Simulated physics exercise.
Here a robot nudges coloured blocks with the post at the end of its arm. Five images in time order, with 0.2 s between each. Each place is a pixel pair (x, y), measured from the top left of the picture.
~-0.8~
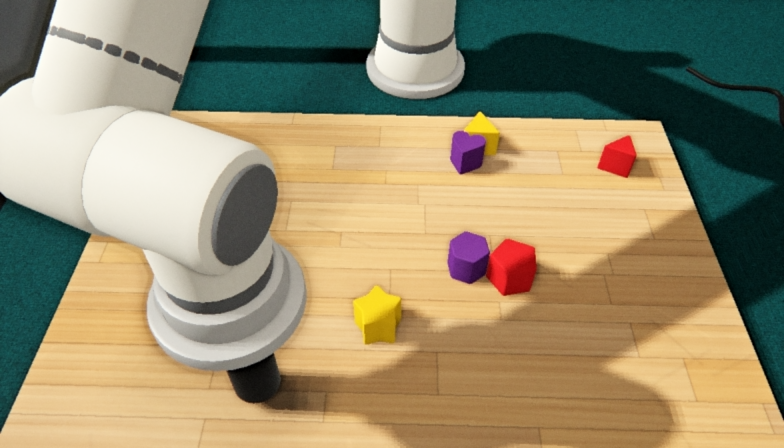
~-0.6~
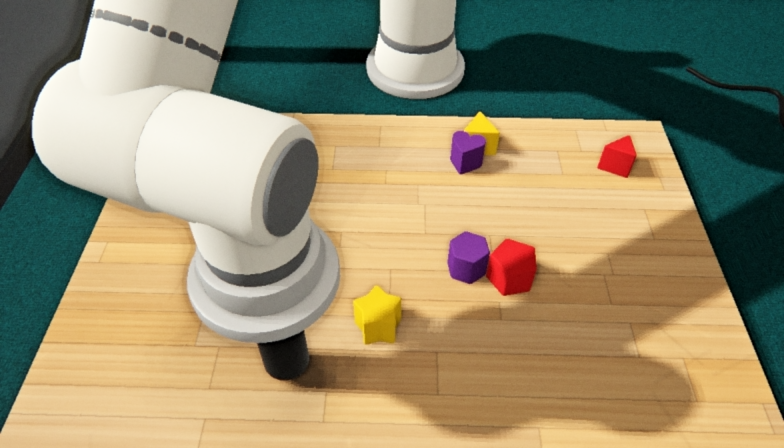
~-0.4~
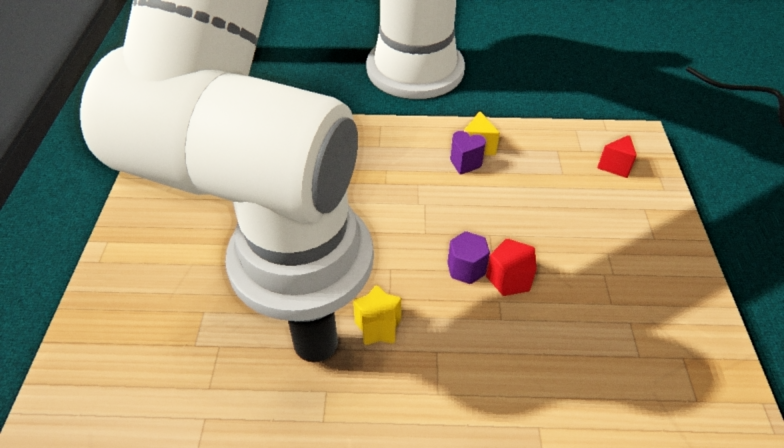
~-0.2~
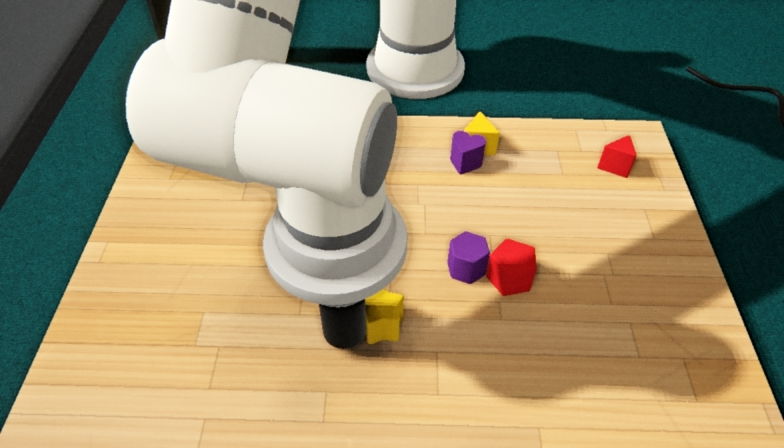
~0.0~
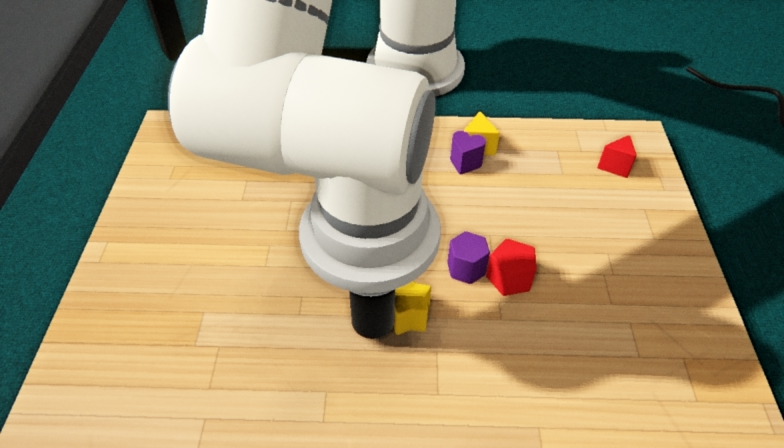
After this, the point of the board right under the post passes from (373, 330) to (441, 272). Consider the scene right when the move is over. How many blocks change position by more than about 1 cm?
I think two will be displaced.
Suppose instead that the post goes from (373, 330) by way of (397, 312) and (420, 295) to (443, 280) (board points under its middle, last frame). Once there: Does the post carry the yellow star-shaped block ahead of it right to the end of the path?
That would be a yes.
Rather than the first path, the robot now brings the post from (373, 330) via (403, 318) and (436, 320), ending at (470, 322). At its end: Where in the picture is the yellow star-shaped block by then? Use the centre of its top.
Just about (493, 272).
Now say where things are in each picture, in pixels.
In the first picture, tip of the post (257, 382), middles of tops, yellow star-shaped block (378, 305), purple hexagon (470, 246), red pentagon (516, 256).
In the second picture, post (287, 361), nothing pushed.
In the third picture, post (316, 343), nothing pushed.
In the fourth picture, post (345, 331), yellow star-shaped block (381, 304).
In the fifth picture, post (373, 321), yellow star-shaped block (409, 294), purple hexagon (470, 246), red pentagon (516, 256).
The first path, step by step. Halfway along, post (409, 290); yellow star-shaped block (447, 269).
At the end, post (443, 262); yellow star-shaped block (481, 245), turned 15° clockwise; purple hexagon (501, 223); red pentagon (521, 256).
